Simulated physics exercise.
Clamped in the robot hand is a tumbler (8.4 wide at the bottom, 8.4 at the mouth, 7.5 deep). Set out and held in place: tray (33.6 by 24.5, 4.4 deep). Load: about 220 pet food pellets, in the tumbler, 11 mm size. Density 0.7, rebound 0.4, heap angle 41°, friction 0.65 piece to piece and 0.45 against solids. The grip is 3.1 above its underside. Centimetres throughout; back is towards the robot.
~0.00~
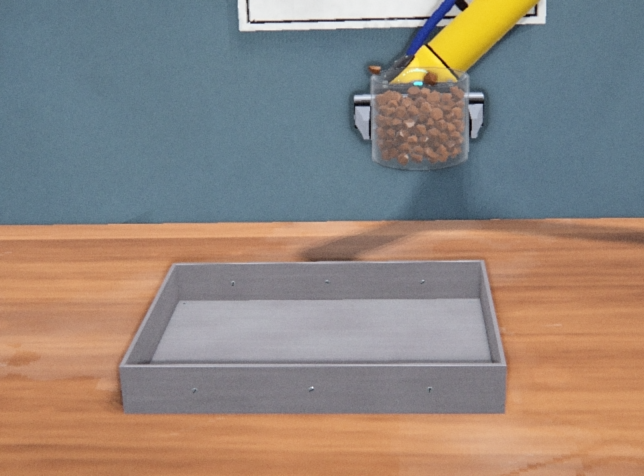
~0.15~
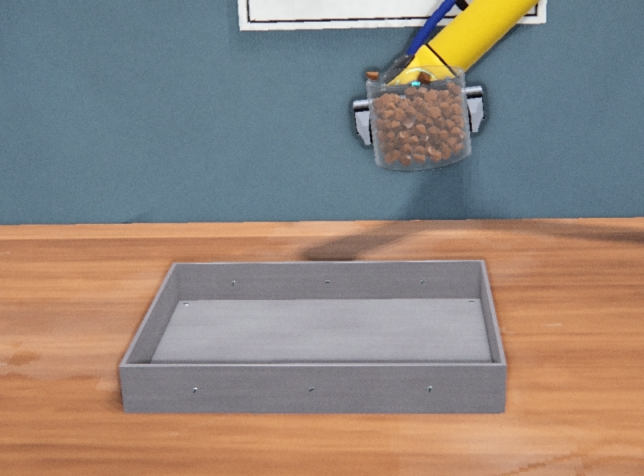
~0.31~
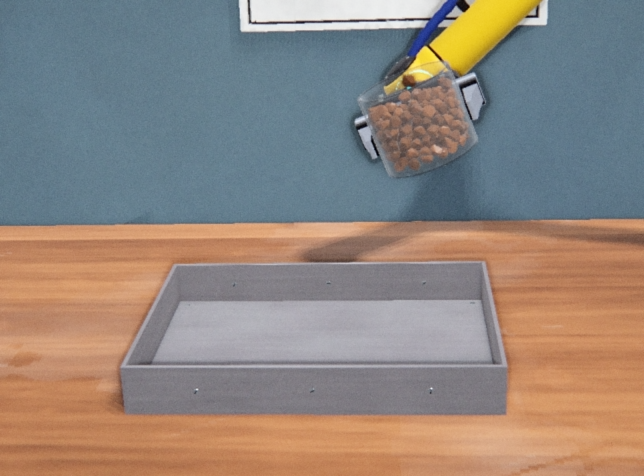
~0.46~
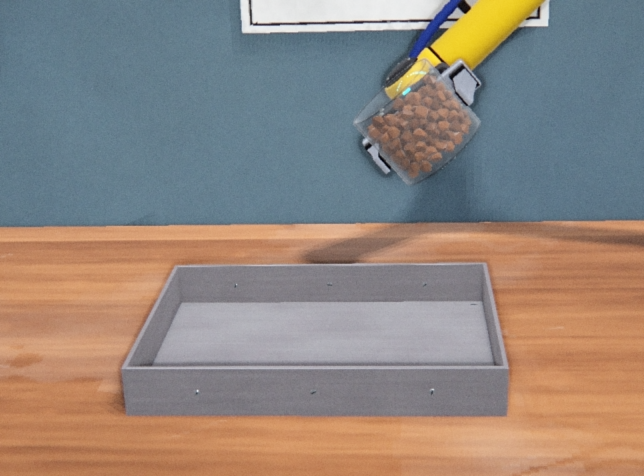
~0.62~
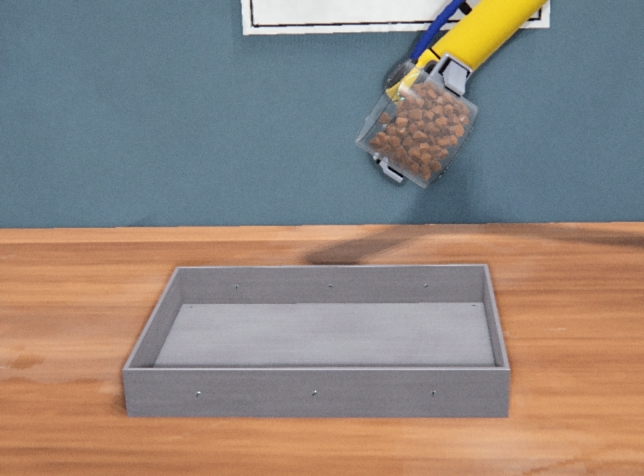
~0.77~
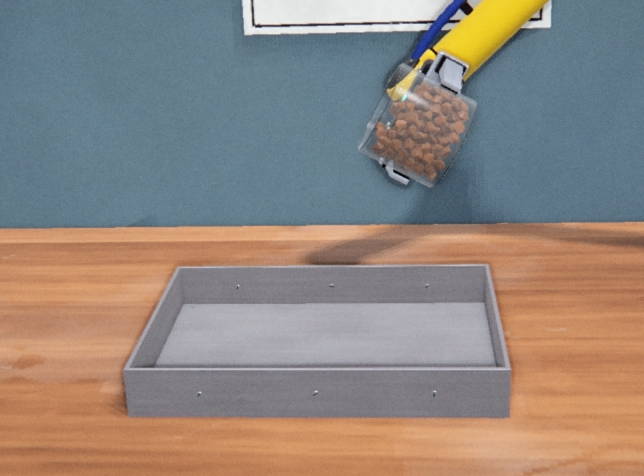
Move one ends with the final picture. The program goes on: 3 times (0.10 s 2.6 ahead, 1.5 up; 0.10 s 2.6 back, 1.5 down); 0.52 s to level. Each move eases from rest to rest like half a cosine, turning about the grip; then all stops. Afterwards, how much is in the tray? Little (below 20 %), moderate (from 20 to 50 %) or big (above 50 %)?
Share in the tray: Moderate (from 20 to 50 %).
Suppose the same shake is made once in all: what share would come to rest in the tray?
In that case some 20 per cent.
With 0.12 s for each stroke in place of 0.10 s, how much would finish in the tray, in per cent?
It would be near 25 per cent.
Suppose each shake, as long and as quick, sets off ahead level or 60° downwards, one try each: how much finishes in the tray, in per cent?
Some 20 and 0 per cent.
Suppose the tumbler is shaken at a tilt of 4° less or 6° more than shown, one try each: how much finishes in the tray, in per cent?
Some 35 and 50 per cent.
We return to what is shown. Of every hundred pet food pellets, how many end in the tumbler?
Roughly 60 per cent.
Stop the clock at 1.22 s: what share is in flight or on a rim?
Some 14 per cent.
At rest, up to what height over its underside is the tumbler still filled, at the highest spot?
Roughly 7.5 cm.
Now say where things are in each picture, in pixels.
The first picture shows tumbler middle at (420, 119), level; upper third of the load around (421, 108), from x 375 to 460, top at y 70; 224 in the tumbler.
The second picture shows tumbler middle at (419, 119), tilted 6° forward; upper third of the load around (421, 108), from x 375 to 460, top at y 75.
The third picture shows tumbler middle at (419, 121), tilted 21° forward; upper third of the load around (426, 108), from x 375 to 465, top at y 80.
The fourth picture shows tumbler middle at (418, 123), tilted 40° forward; upper third of the load around (430, 109), from x 375 to 465, top at y 80.
The fifth picture shows tumbler middle at (418, 126), tilted 55° forward; upper third of the load around (429, 108), from x 375 to 465, top at y 85.
The sixth picture shows tumbler middle at (418, 127), tilted 61° forward; upper third of the load around (428, 108), from x 380 to 465, top at y 90; 224 in the tumbler.
After 1.22 s, tilted 61° forward, highest piece 26 above the table; 161 in the tumbler, 32 in the tray, 31 in flight or on a rim.
After 1.67 s, tilted 24° forward, highest piece 26 above the table; 135 in the tumbler, 89 in the tray.
After 2.09 s, level, highest piece 27 above the table; 135 in the tumbler, 89 in the tray.
After 3.14 s, level, highest piece 27 above the table; 135 in the tumbler, 89 in the tray.
At rest, 135 in the tumbler, 89 in the tray. That is 40 % in the tray.
